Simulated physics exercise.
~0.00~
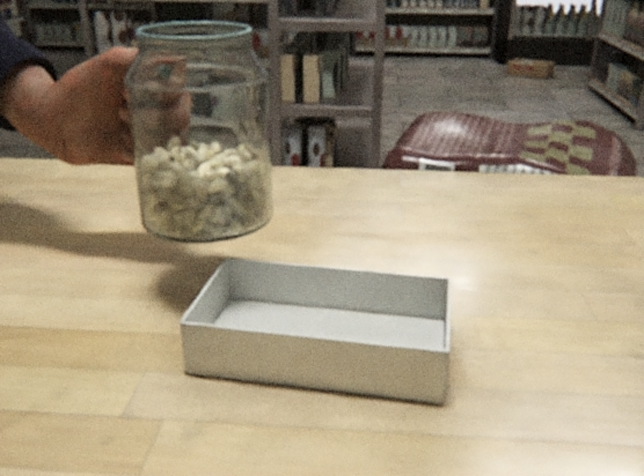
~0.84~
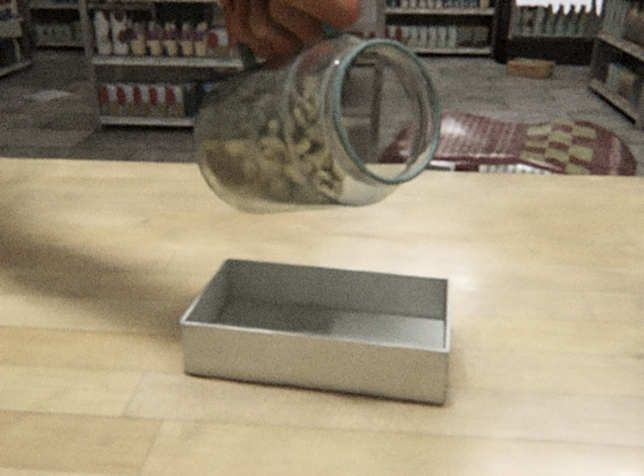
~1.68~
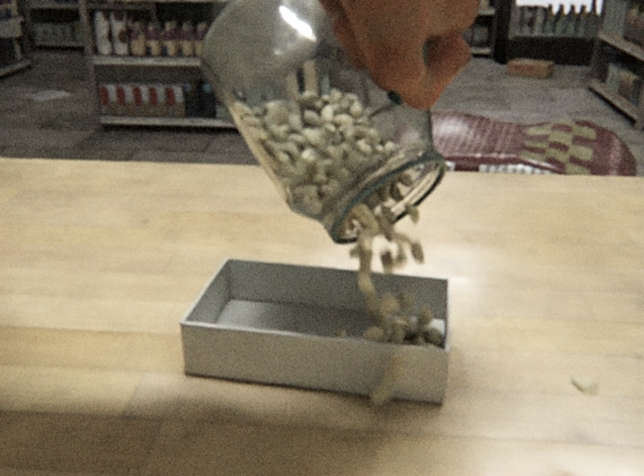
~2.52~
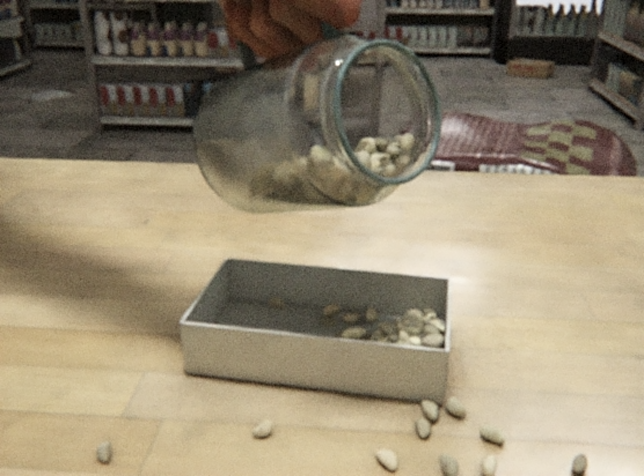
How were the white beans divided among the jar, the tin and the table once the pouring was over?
The jar and the tin each ended up with a good share of the beans, while only a small part of them lay scattered on the table.
